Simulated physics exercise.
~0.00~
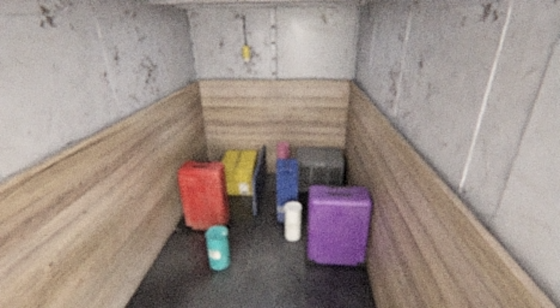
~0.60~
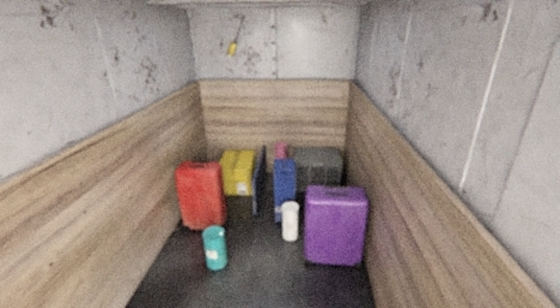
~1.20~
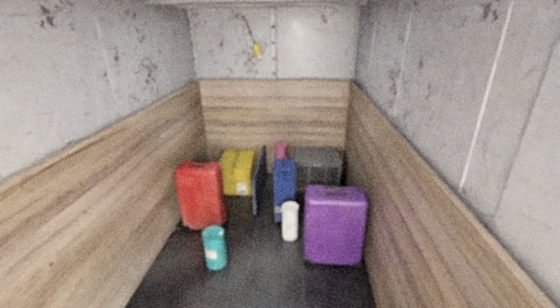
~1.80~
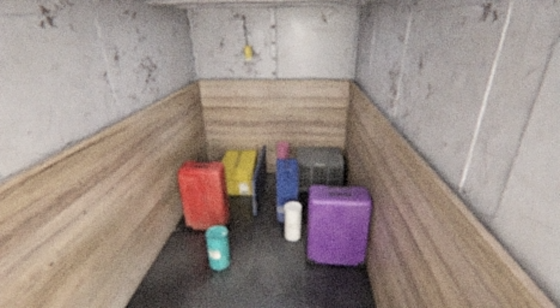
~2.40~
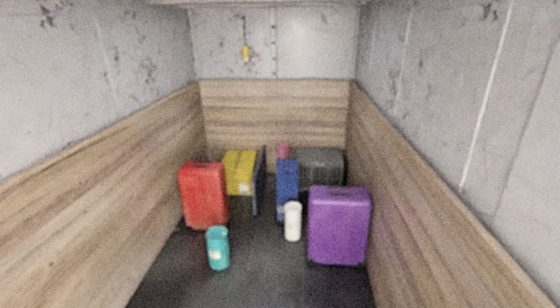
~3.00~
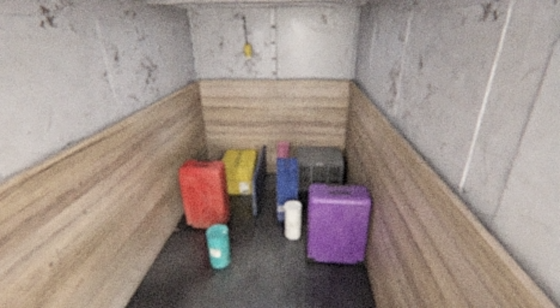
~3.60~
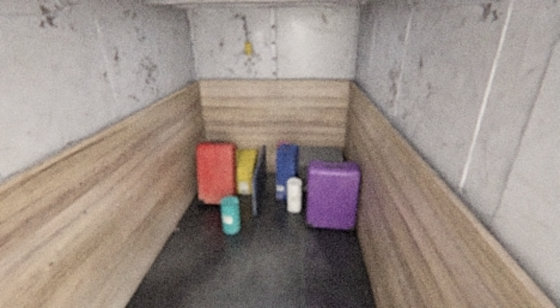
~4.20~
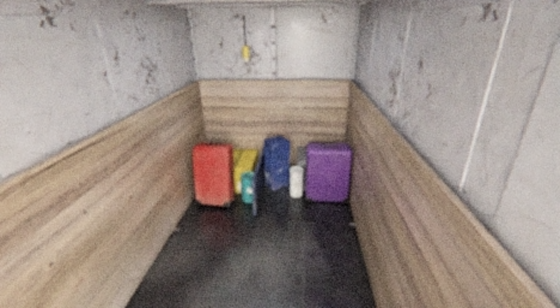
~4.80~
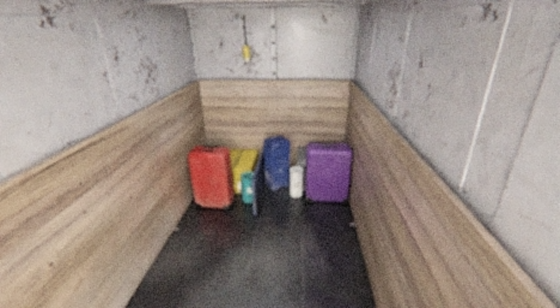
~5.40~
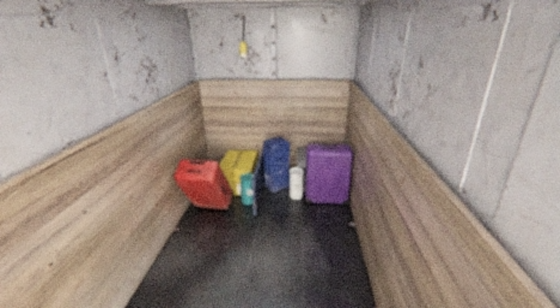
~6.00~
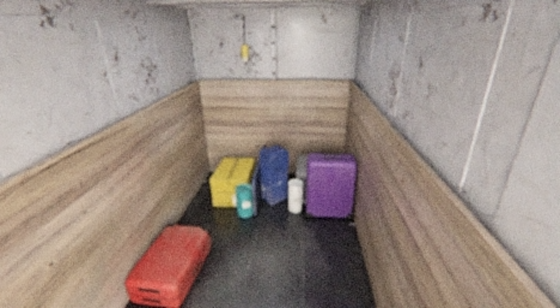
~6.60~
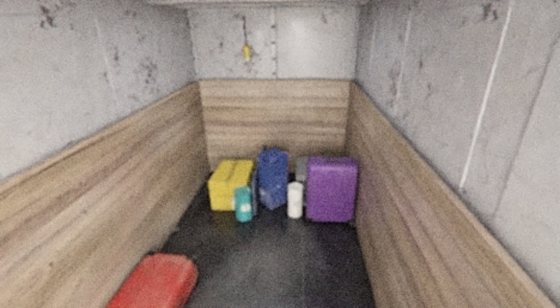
A purple case and other luggage slide forwards, then the red case topples and slides back.
